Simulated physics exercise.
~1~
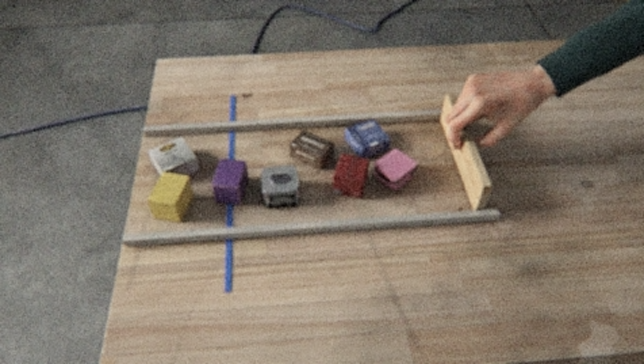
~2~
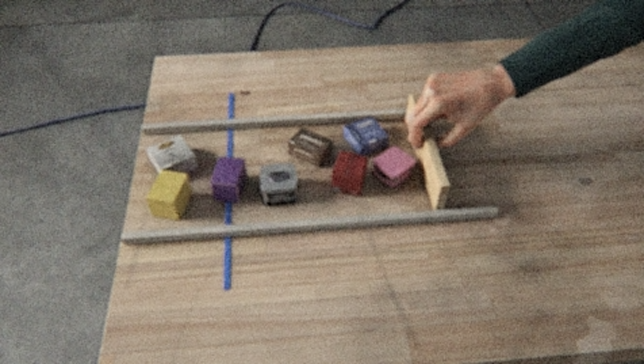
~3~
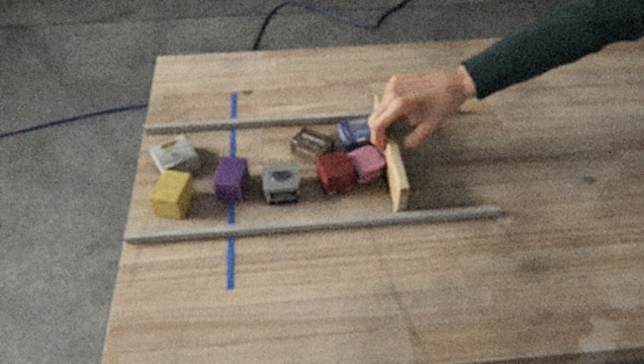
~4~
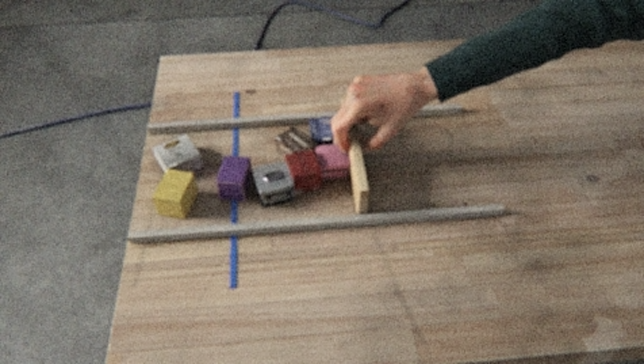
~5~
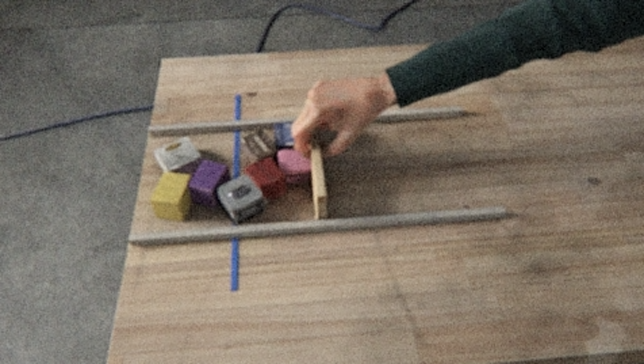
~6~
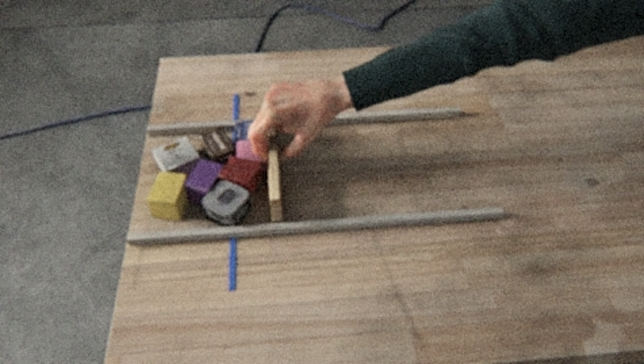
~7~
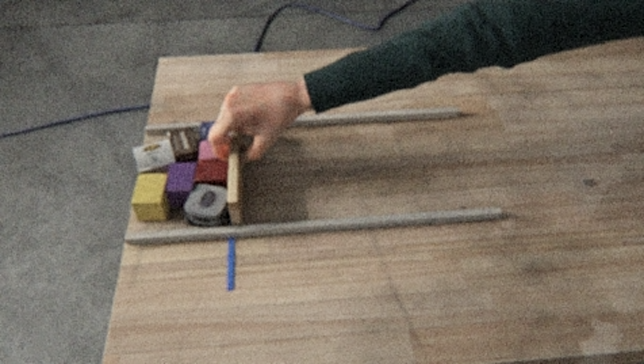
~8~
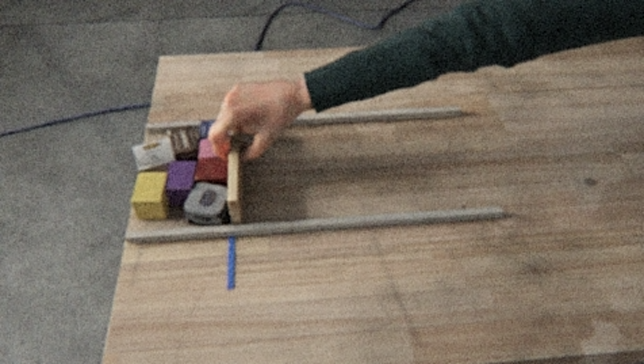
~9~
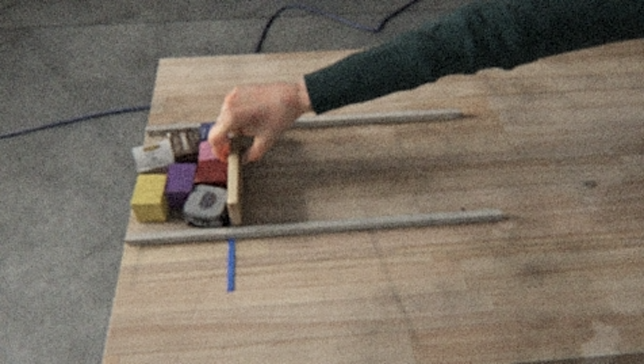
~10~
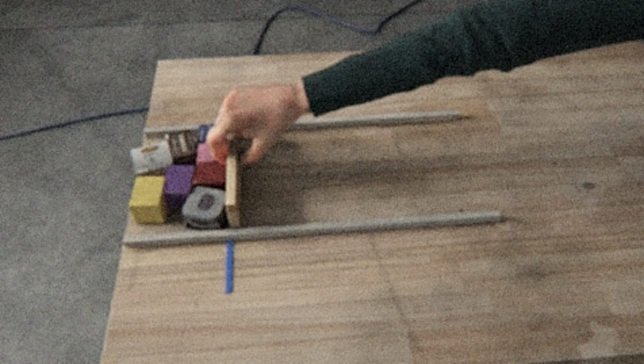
In the video, a hand slides an upright wooden board leftward between two rails, gathering small scattered blocks and boxes into a tight cluster at the table's left end. The board stops by the blue tape strip and the hand stays on it, with all the objects still on the table.
